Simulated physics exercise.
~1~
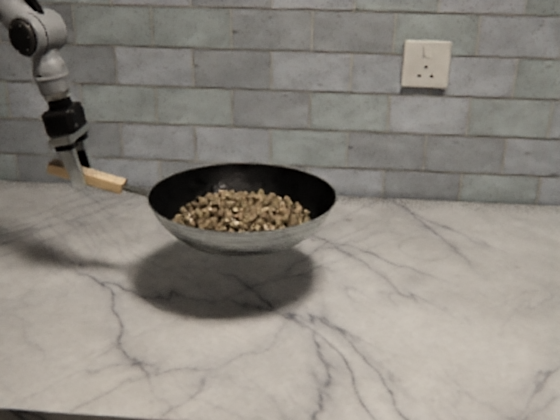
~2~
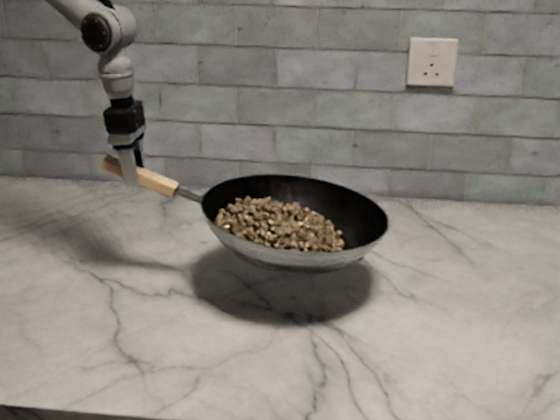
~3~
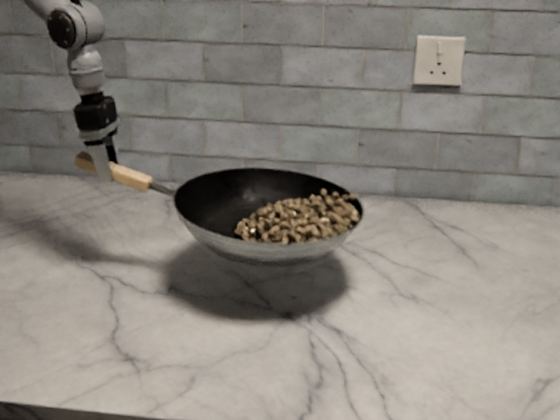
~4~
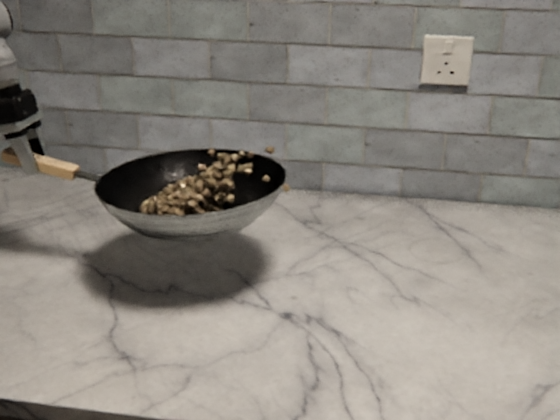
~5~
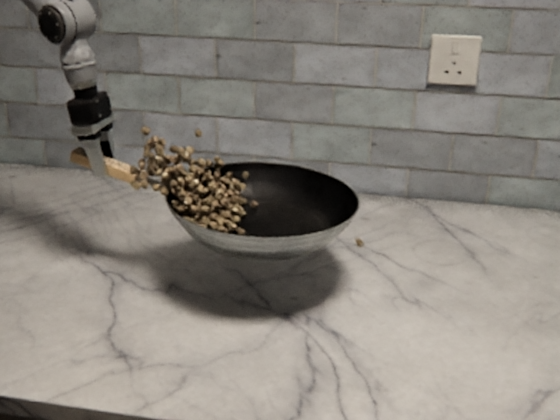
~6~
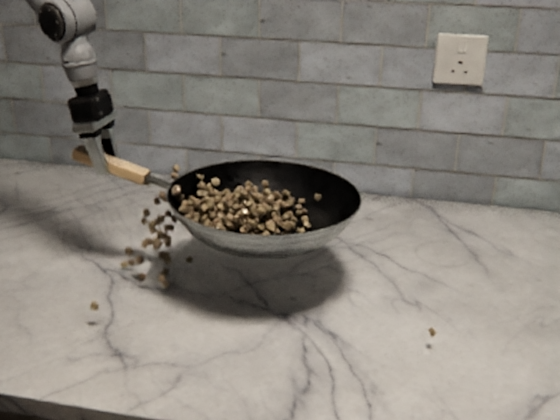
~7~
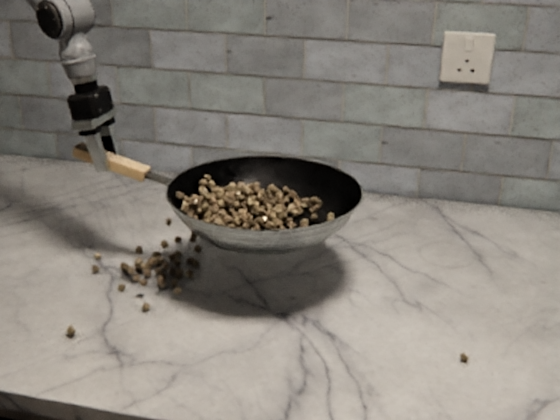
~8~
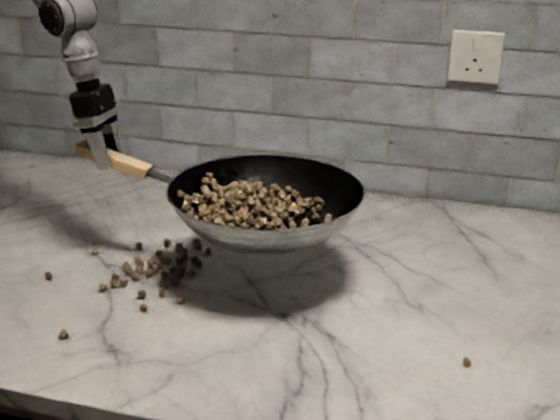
We see a robot arm holding a frying pan of small pebbles above a marble counter, moving it right, then left, then sharply right again, so the pebbles surge toward the handle and some spill, ending scattered on the counter while most stay in the pan.
